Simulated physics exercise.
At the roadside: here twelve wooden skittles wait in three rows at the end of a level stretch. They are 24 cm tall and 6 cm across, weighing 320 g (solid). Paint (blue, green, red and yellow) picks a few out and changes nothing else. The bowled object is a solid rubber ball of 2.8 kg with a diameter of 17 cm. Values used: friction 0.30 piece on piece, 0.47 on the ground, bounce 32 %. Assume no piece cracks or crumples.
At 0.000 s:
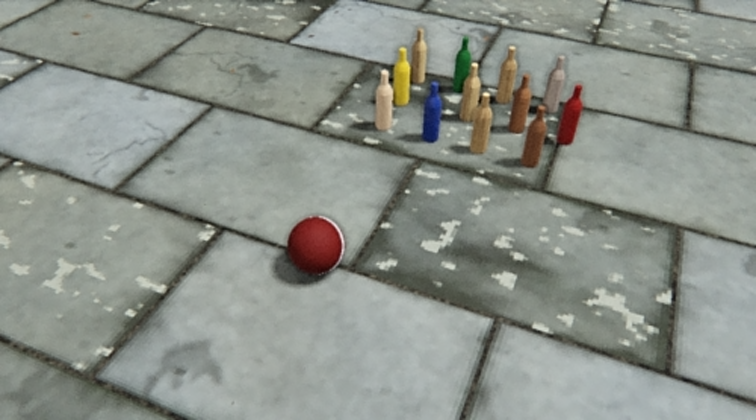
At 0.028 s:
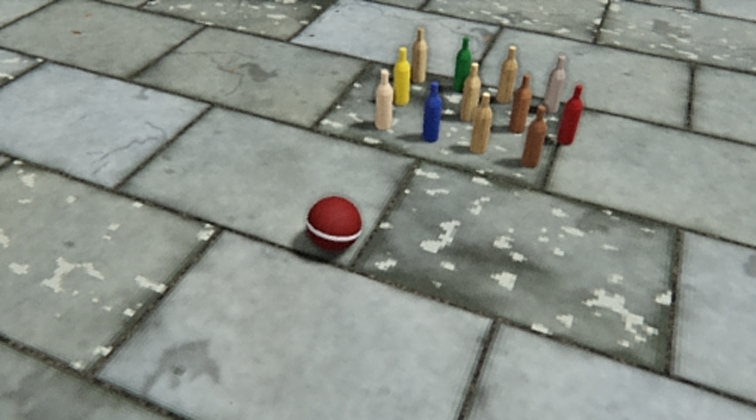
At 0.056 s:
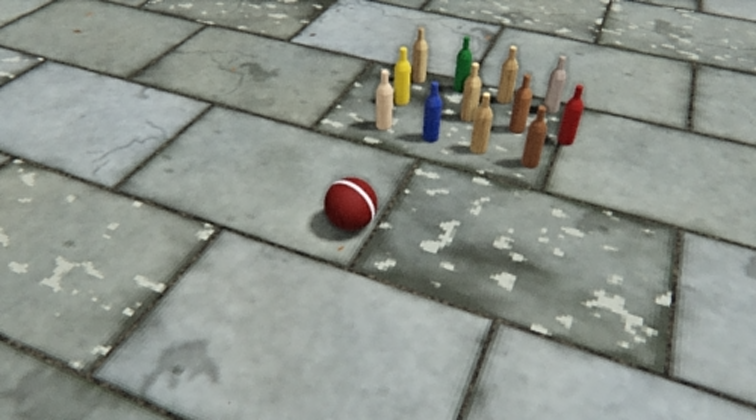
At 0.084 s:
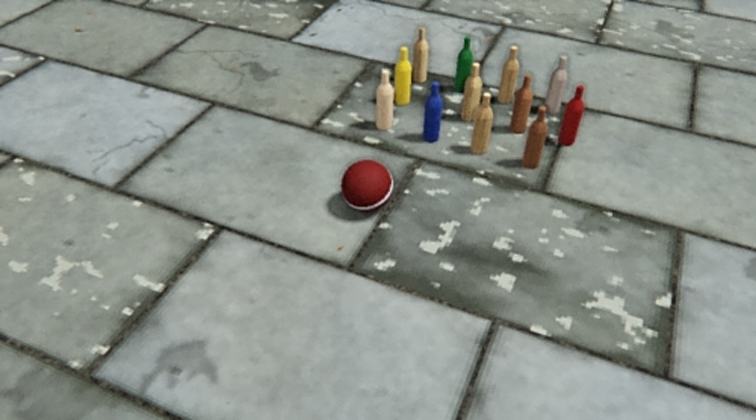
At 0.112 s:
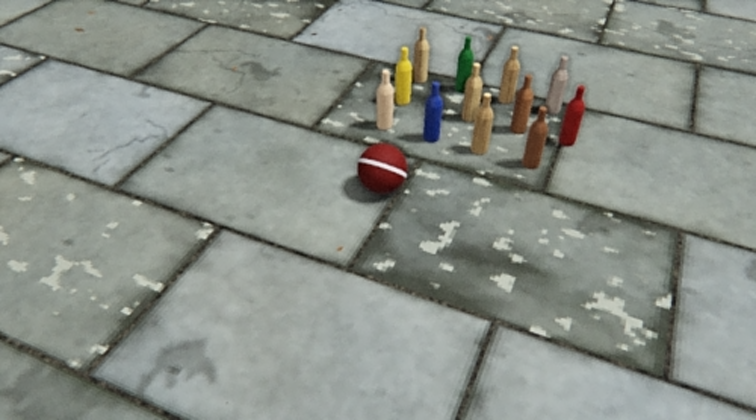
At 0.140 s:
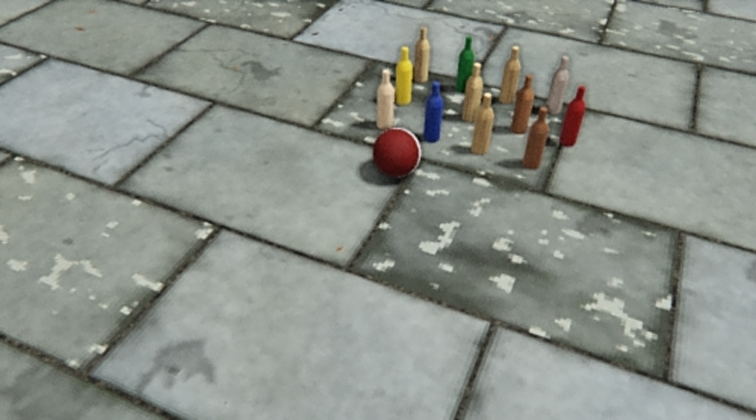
A red ball with a white stripe rolled across gray stone paving, moving away and a little to the right, drawing steadily closer to a cluster of colorful bottle-shaped skittles that all stood still.
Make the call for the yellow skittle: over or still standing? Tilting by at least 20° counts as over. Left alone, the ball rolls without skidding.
My call: Still standing.
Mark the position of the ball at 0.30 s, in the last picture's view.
Near (455, 85).
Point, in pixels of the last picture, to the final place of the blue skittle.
It ends up centred close to (587, 8).
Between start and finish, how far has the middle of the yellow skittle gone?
Distance start to end: Approx. 0 cm.
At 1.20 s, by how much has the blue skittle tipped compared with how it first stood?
It sits at about 90 degrees.
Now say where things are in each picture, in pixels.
In the first frame (places mark the middle of the side facing us; the camera moves round a little), ball (316, 246) 76 cm before the front row; yellow skittle (405, 80); red skittle (569, 118); blue skittle (435, 116); nothing disturbed.
Ball (334, 224) 66 cm before the front row; yellow skittle (405, 80), in the second frame.
Ball (351, 204) 56 cm before the front row; yellow skittle (405, 80), in the third frame.
Ball (367, 186) 45 cm before the front row; yellow skittle (406, 79), in the fourth frame.
Ball (382, 169) 35 cm before the front row; yellow skittle (406, 79), in the fifth frame.
Ball (397, 153) 25 cm before the front row; yellow skittle (407, 79); green skittle (466, 68); red skittle (572, 120); nothing disturbed, in the sixth frame.
After 0.30 s, ball still moving; none of the 12 skittles over, 3 disturbed; yellow skittle unmoved; green skittle leaning 15°.
After 0.48 s, ball still moving; 3 of the 12 skittles over; yellow skittle unmoved; blue skittle lying flat.
After 0.74 s, ball still moving; 4 of the 12 skittles over; yellow skittle unmoved; green skittle lying flat.
After 1.20 s, ball still moving; 4 of the 12 skittles over; yellow skittle unmoved; blue skittle lying flat.
By the end (1.4 s), ball rolling away; 4 of the 12 skittles over; yellow skittle unmoved; blue skittle lying flat; green skittle lying flat. As the last picture would show them, middles, yellow skittle near (404, 76), blue skittle near (587, 8).
